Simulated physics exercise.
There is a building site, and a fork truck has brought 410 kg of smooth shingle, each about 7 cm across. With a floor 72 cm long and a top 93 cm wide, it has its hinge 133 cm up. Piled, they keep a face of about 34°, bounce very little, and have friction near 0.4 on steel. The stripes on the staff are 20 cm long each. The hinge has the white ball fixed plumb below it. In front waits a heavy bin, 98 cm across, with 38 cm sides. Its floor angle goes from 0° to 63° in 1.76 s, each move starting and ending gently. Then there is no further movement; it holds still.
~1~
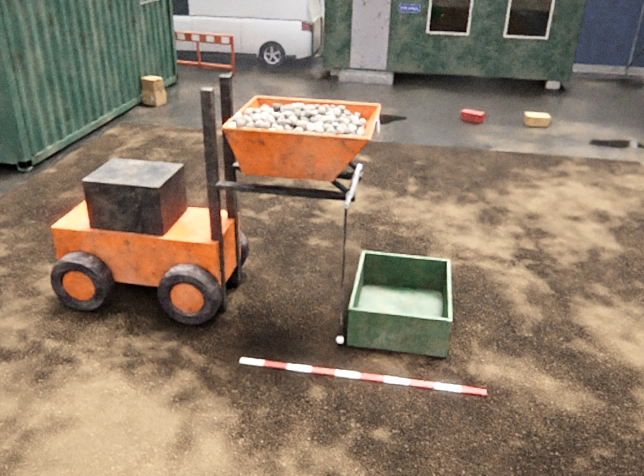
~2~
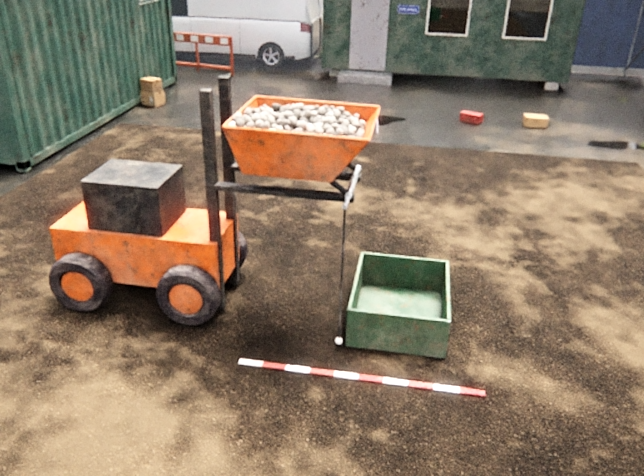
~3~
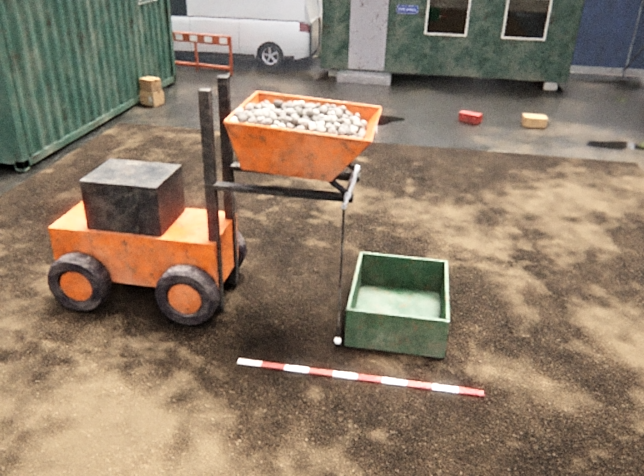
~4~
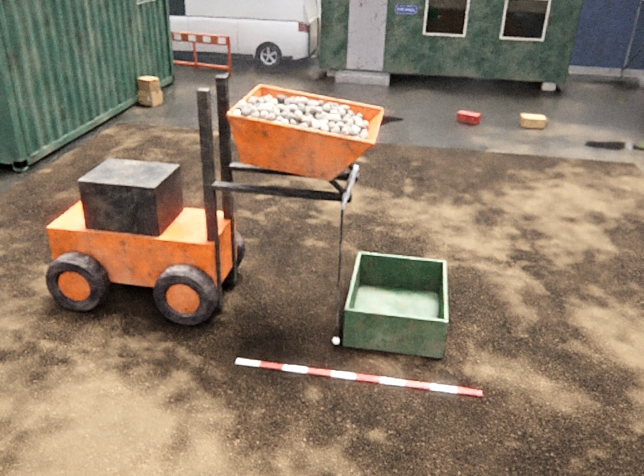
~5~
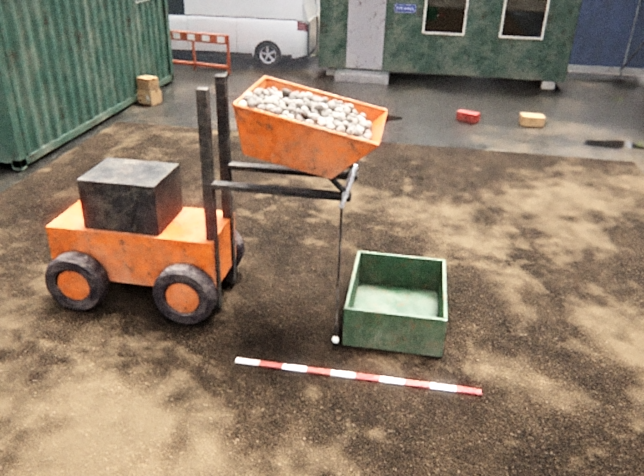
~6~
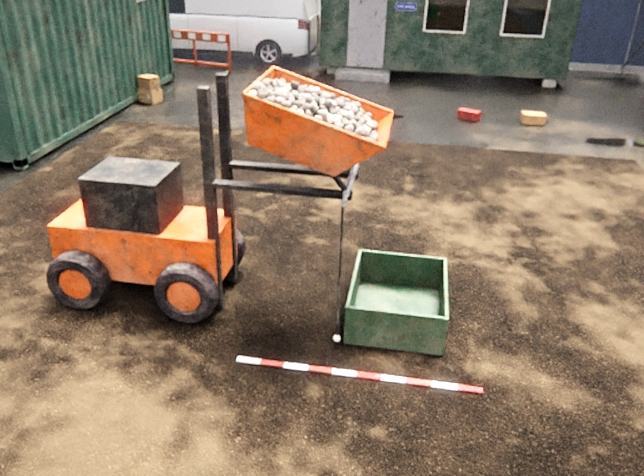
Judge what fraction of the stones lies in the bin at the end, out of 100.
About 30 out of 100.
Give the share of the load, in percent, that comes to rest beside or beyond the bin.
Near 65 in a hundred.
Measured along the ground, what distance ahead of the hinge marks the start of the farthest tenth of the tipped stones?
Around 170 cm ahead of the hinge.
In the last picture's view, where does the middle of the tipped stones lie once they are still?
(468, 318).
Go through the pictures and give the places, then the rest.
In the first picture, the skip is at 0°, its lip at (369, 139); the top of the load is at (310, 112).
In the second picture, the skip is at 1°, its lip at (369, 141); the top of the load is at (309, 113).
In the third picture, the skip is at 3°, its lip at (371, 142); the top of the load is at (299, 110).
In the fourth picture, the skip is at 7°, its lip at (373, 143); the top of the load is at (275, 103).
In the fifth picture, the skip is at 12°, its lip at (378, 145); the top of the load is at (274, 95).
The sixth picture shows lip at (385, 147), floor tilted 17°, highest stones at (279, 86).
A little later the floor is at 53°; 99 % in the skip, 1 % in the bin; the foremost stones are at (424, 159).
Then the floor is at 63°; 64 % in the skip, 16 % in the bin, 20 % beside or beyond the bin; the foremost stones are at (490, 300).
Later still the floor is at 63°; 41 % in the skip, 15 % in the bin, 45 % beside or beyond the bin; the foremost stones are at (549, 337).
In the end the floor is at 63°; 5 % in the skip, 29 % in the bin, 65 % beside or beyond the bin; the foremost stones are past the picture's edge.
